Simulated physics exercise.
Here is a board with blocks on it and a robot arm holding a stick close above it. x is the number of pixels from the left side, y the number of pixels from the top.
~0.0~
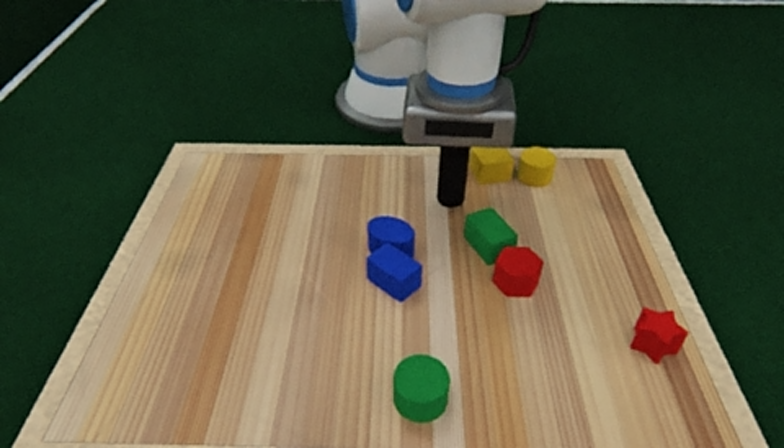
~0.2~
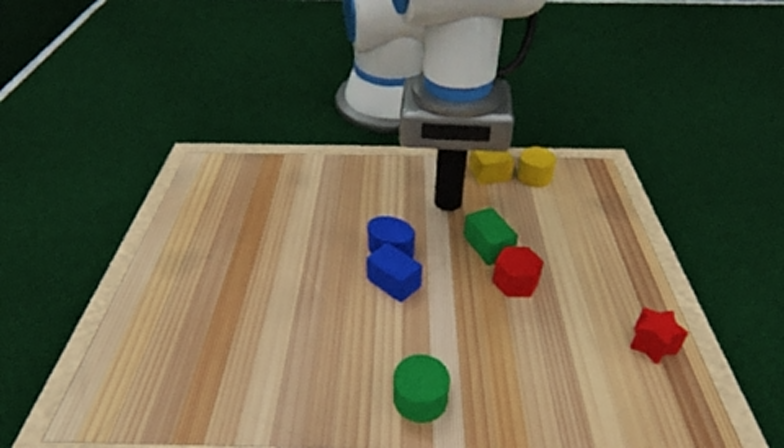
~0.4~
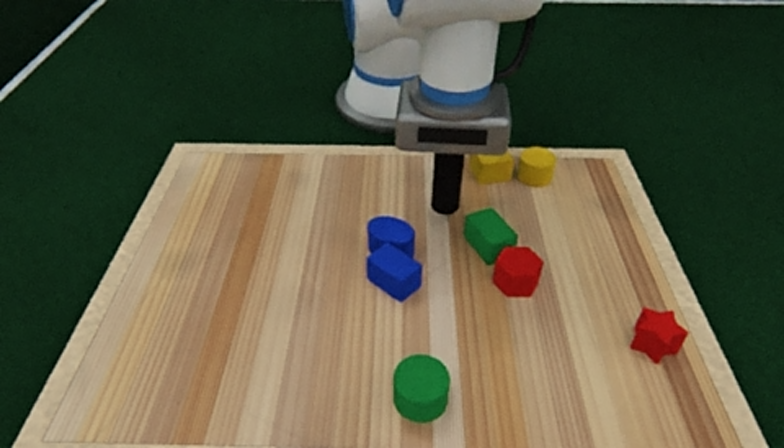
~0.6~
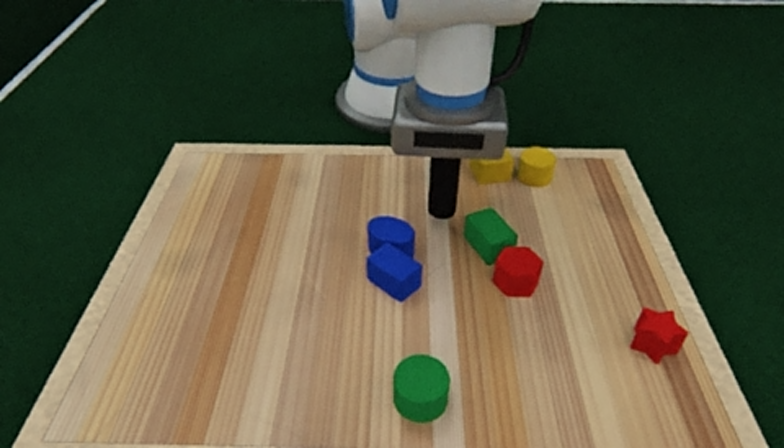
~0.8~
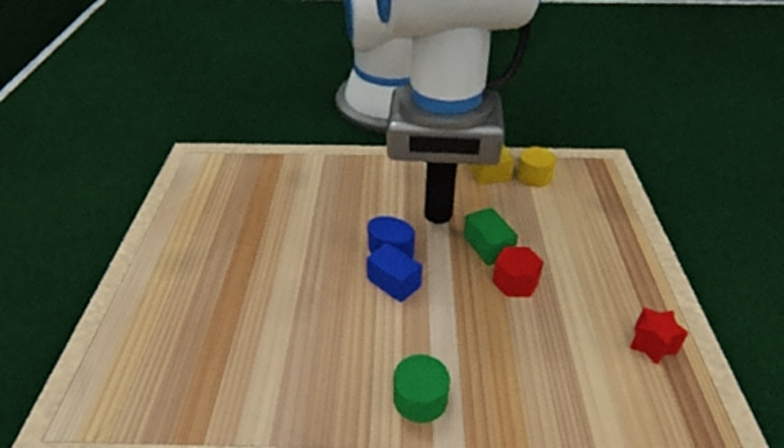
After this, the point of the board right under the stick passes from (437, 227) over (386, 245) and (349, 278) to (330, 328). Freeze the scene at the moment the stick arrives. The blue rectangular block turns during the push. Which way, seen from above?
It is turned anticlockwise.
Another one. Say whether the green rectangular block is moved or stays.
At the end, its place is the same.
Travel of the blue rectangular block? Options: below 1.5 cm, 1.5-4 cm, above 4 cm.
Medium: 1.5 to 4 cm.
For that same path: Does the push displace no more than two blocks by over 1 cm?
I expect so.
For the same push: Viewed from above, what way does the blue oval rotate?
It turns round clockwise.
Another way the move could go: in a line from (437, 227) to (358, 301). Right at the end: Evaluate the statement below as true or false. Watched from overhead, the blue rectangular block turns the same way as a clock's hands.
The claim does not hold.
The first path, step by step. One third of the way, stick at (385, 233); blue oval at (362, 241); blue rectangular block at (386, 267), turned 45° anticlockwise.
Two thirds of the way, stick at (348, 267); blue oval at (320, 277); blue rectangular block at (381, 273), turned 90° anticlockwise.
At the end, stick at (329, 316); blue oval at (289, 307), turned 70° clockwise; blue rectangular block at (381, 276), turned 100° anticlockwise; green rectangular block unmoved.
